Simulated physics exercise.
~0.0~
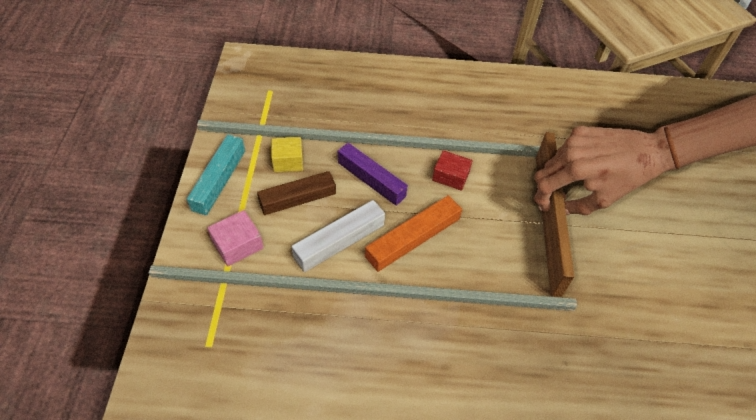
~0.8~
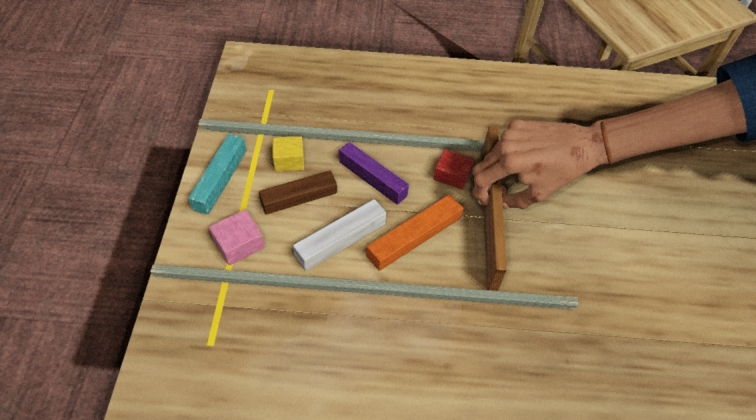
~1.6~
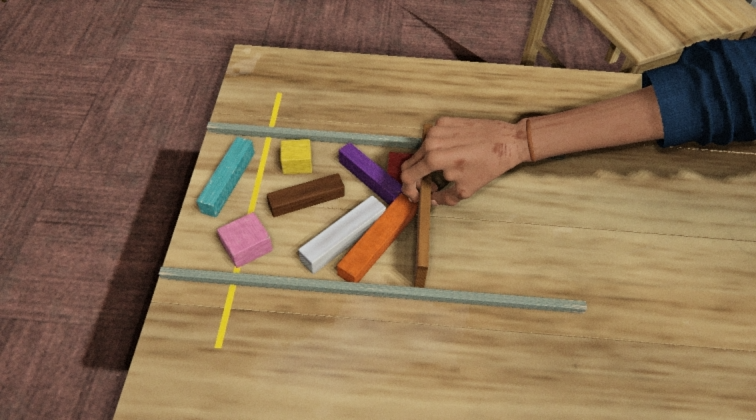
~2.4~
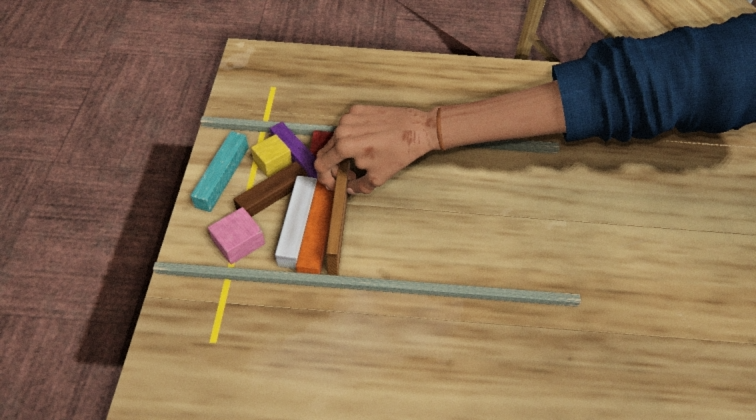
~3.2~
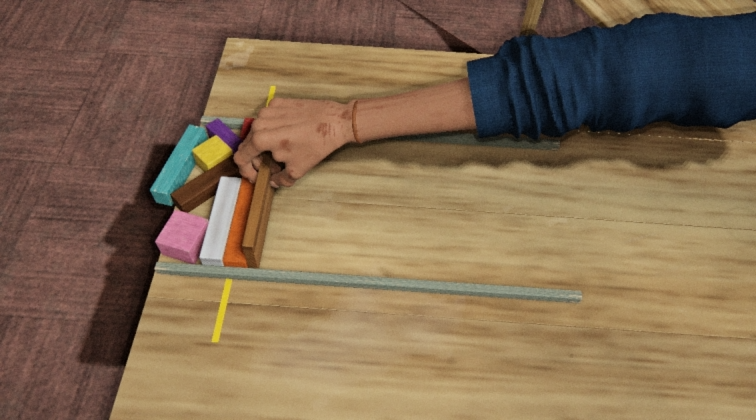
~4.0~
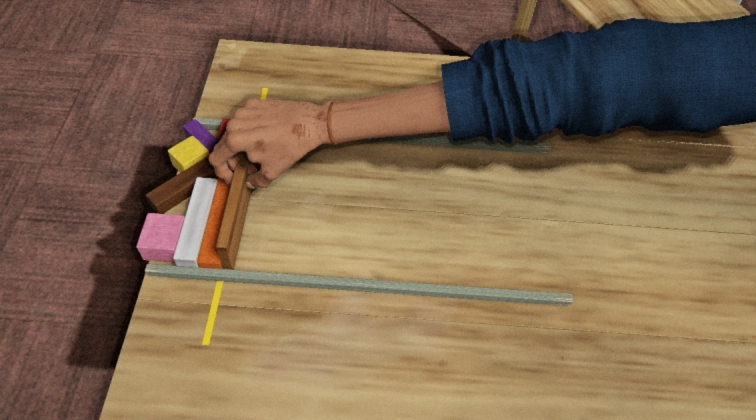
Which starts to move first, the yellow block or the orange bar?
The orange bar starts to move first, as the board pushes it left while the yellow block is still in its place. The yellow block only shifts later, once the pieces crowd together.
